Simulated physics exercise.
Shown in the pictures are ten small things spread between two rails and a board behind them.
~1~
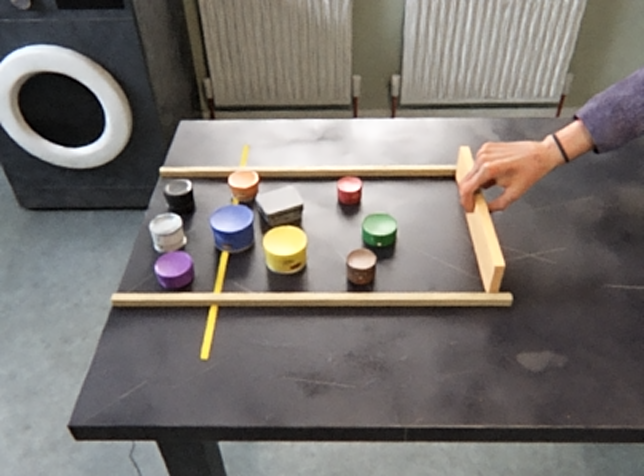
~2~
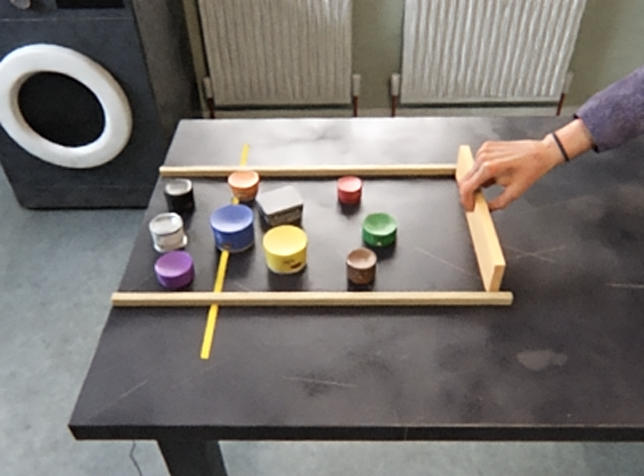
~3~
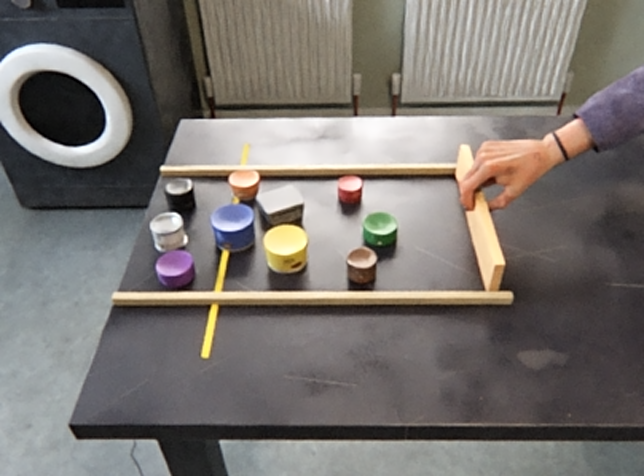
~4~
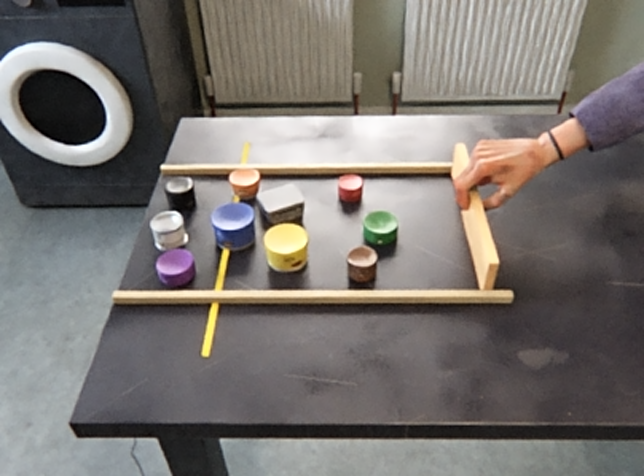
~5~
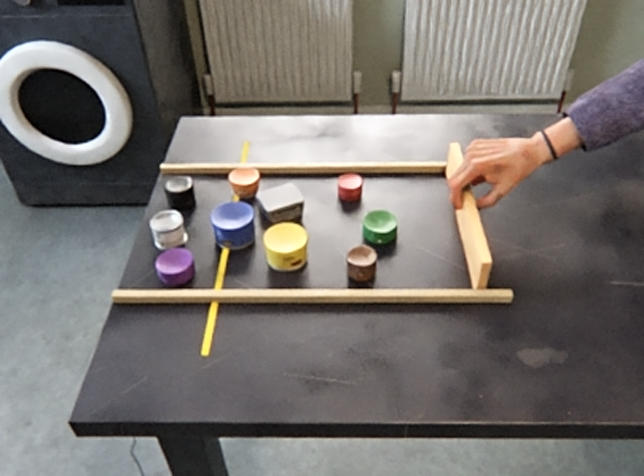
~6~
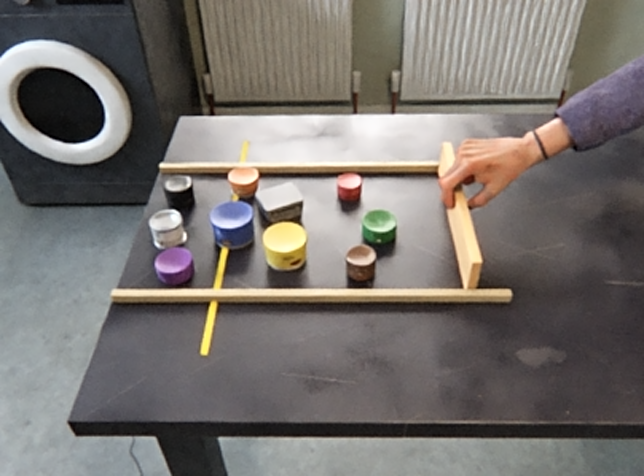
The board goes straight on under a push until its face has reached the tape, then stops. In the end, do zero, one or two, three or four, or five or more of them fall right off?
Going by the pictures, zero pieces get pushed right off.
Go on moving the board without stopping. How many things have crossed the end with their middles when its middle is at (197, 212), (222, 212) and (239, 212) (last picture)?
Per position: 1 / 1 / 0.
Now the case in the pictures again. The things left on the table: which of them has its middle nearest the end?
White pot.
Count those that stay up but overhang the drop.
The total comes out at 1.
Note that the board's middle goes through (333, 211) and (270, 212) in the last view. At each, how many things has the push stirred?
The first count is 3, and then it's 7.
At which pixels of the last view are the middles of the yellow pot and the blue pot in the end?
Yellow pot: (202, 246); blue pot: (173, 227).
A little later, none off yet; black lid at rest near (179, 193); white pot at rest near (168, 230); purple tub at rest near (175, 266).
When it is over, the number that fall off is zero.
